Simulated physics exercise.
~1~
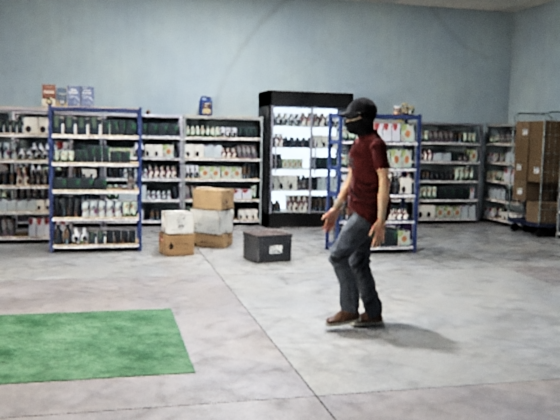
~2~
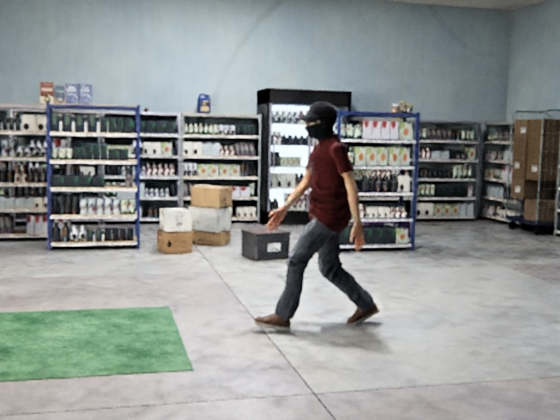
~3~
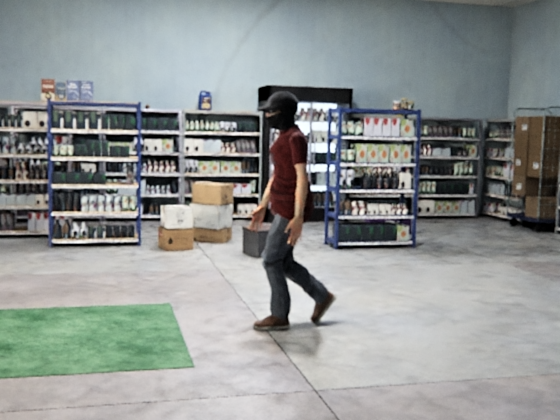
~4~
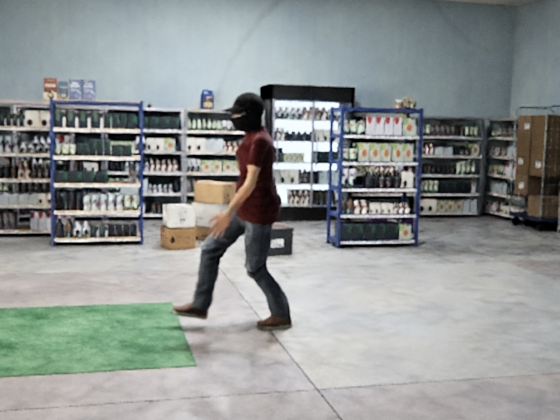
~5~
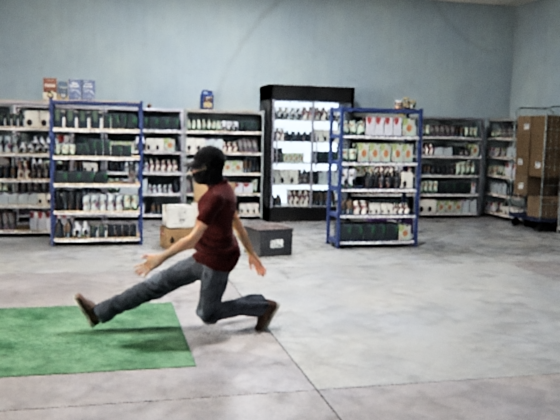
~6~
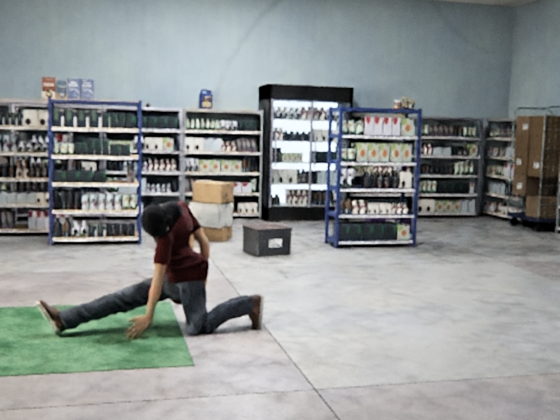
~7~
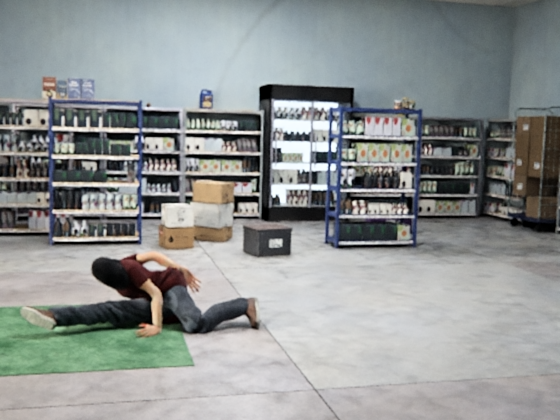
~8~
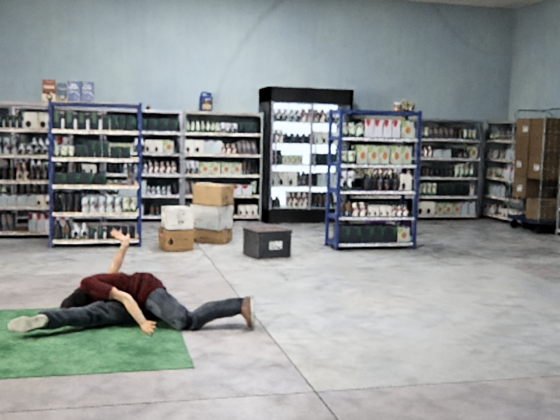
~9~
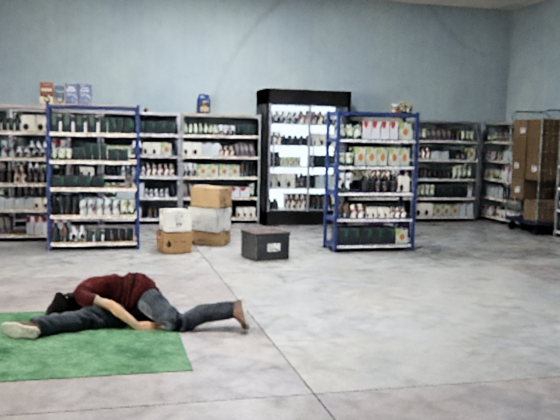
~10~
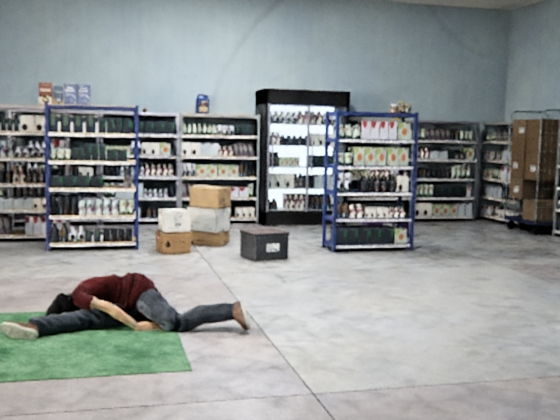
A masked person walks left, slides into a split, and slumps face-down across the green mat.
